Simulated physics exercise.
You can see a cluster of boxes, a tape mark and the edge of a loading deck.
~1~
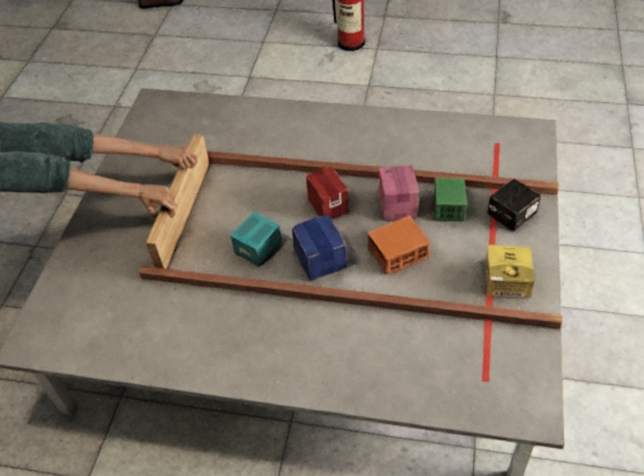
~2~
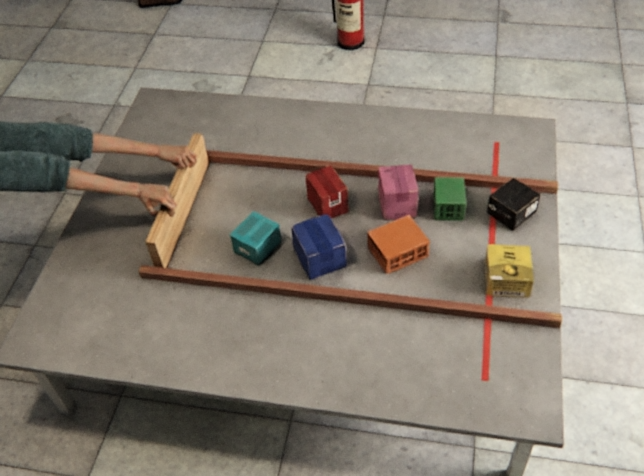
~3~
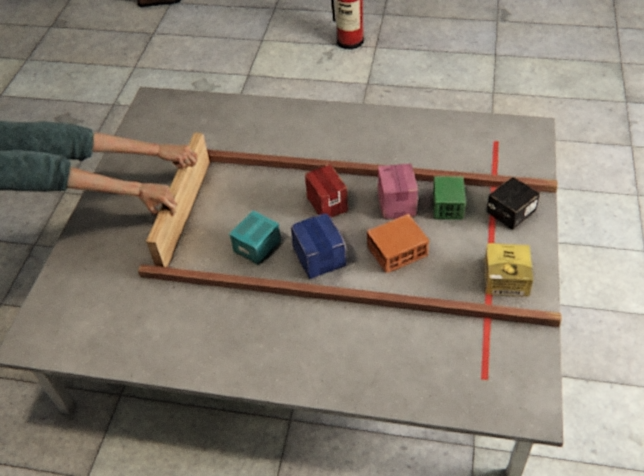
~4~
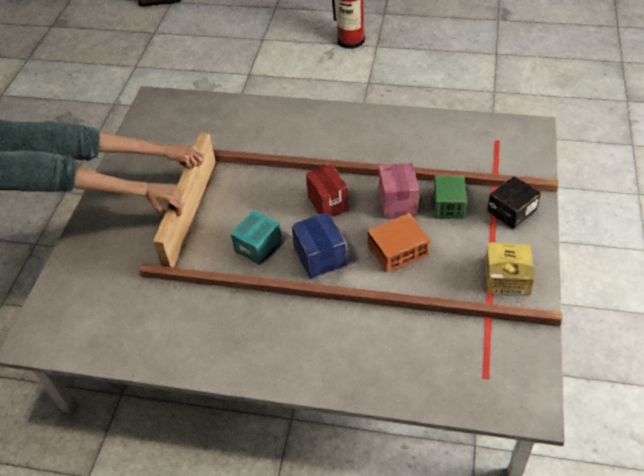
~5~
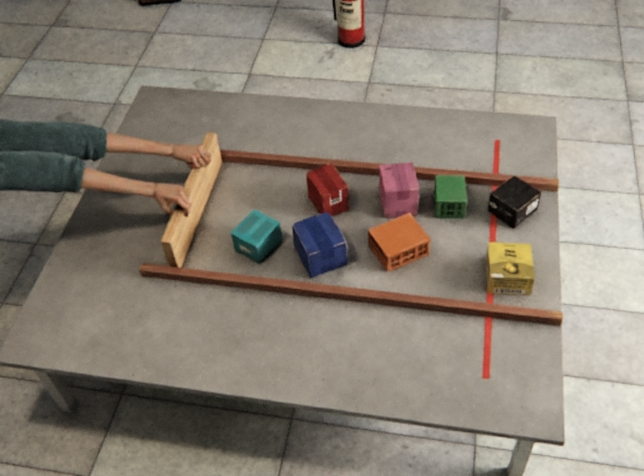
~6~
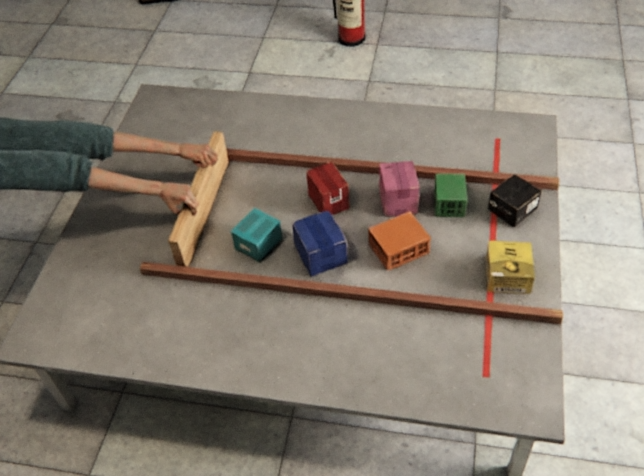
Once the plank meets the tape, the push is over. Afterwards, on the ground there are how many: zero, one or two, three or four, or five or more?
In the end, the drop-off count sits at three or a four.
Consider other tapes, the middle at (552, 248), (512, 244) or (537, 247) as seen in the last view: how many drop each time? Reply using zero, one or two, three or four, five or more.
One after the other, the answers are at least five; five or more; 5 or more.
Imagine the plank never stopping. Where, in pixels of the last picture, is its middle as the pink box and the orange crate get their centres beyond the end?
Pink box over the end: About (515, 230). Orange crate over the end: About (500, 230).
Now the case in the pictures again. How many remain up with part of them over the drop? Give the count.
The number is 3.
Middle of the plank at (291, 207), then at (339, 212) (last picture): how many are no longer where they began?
The number moved is 2 and then 4.
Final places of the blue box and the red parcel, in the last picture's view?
Listed as asked: First (551, 282), and then (510, 214).
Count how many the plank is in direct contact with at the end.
That number would be 2.
Soon after, none off yet; black parcel at rest near (514, 200); yellow box at rest near (509, 267); green crate at rest near (450, 195).
Then, none off yet; black parcel moving near (518, 200); yellow box at rest near (509, 267); green crate moved about its own width near (476, 196).
At rest, the number that fall off is three or four; fallen, green crate, yellow box and black parcel.
